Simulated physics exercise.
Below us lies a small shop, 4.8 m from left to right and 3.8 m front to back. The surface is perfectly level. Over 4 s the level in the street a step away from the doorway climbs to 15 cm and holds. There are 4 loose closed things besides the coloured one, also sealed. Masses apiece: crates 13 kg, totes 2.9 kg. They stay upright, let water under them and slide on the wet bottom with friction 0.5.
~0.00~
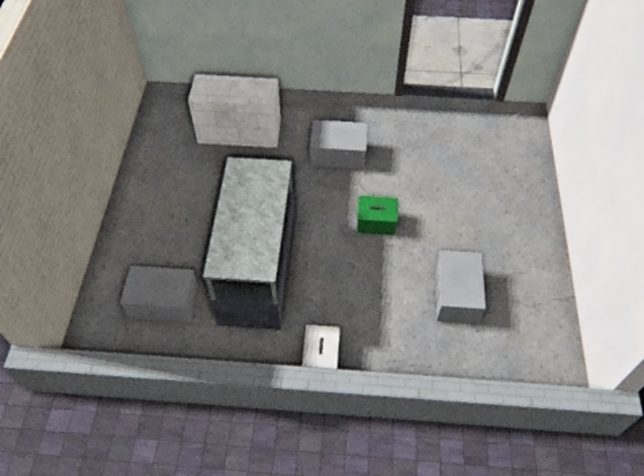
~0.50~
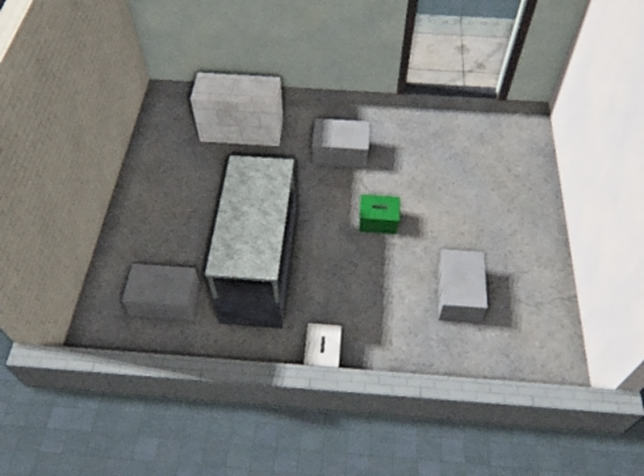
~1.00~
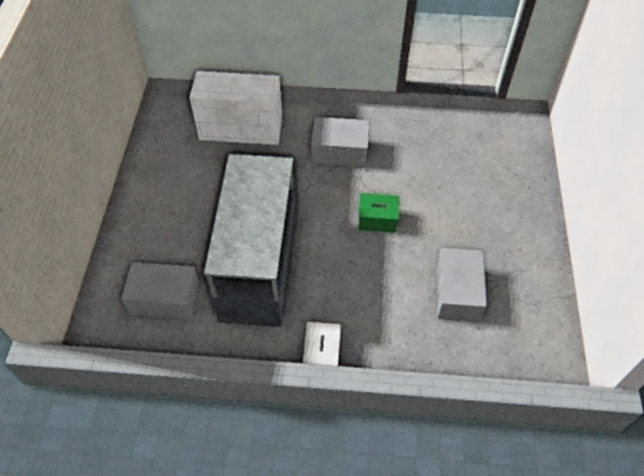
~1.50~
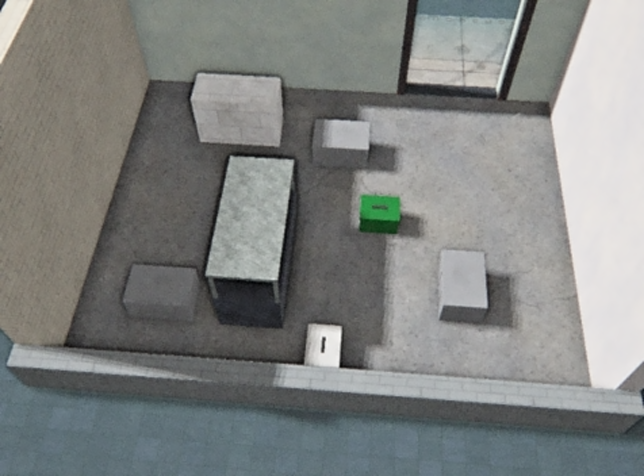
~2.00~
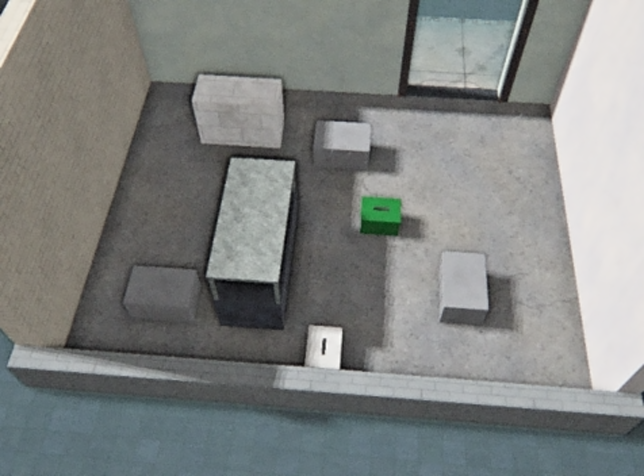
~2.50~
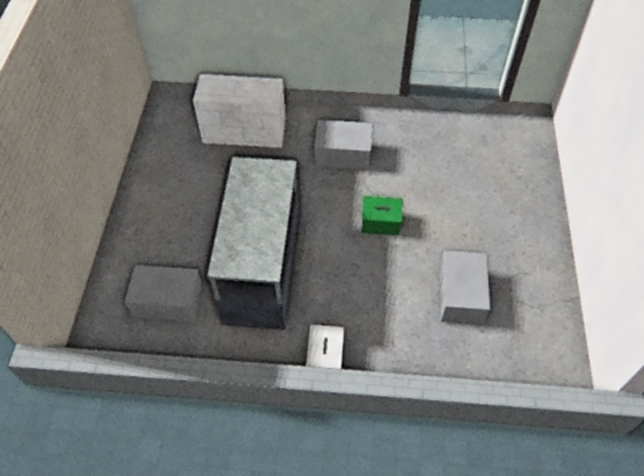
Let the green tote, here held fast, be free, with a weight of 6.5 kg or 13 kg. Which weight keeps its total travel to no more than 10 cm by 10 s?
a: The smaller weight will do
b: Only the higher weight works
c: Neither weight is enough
The answer is b.
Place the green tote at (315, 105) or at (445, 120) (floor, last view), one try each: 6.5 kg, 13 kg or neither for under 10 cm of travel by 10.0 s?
The first time the lesser option suffices; the second time both options come up short.
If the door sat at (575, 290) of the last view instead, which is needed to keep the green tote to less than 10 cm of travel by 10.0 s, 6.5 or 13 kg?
Under that setup, the heavy option is needed.
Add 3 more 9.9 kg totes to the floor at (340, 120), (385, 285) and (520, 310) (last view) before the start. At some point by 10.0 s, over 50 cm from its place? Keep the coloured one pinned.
The first comes out below the threshold, the second below the threshold, the third below the threshold.
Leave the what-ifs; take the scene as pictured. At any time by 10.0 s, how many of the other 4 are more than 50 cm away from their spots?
That adds up to 1.
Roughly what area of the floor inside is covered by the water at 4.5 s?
Somewhere around 4.5 m2, roughly.
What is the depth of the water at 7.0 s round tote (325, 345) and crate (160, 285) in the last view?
Depths: Near 2 cm, then near 0 cm.
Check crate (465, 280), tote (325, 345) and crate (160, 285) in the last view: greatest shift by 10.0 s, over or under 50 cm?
Reading the three in turn gives not surpassed, surpassed and not surpassed.
After 3.5 s the green tote would be 0 cm from its start with 6.5 kg and 0 cm from its start with 13 kg; 0 cm of water round it then.
After 4.5 s the green tote would be 0 cm from its start with 6.5 kg and 0 cm from its start with 13 kg; 2 cm of water round it then.
After 7.0 s the green tote would be 47 cm from its start with 6.5 kg and 0 cm from its start with 13 kg; 3 cm of water round it then.
After 10.0 s the green tote would be 76 cm from its start with 6.5 kg and 0 cm from its start with 13 kg; 5 cm of water round it then.
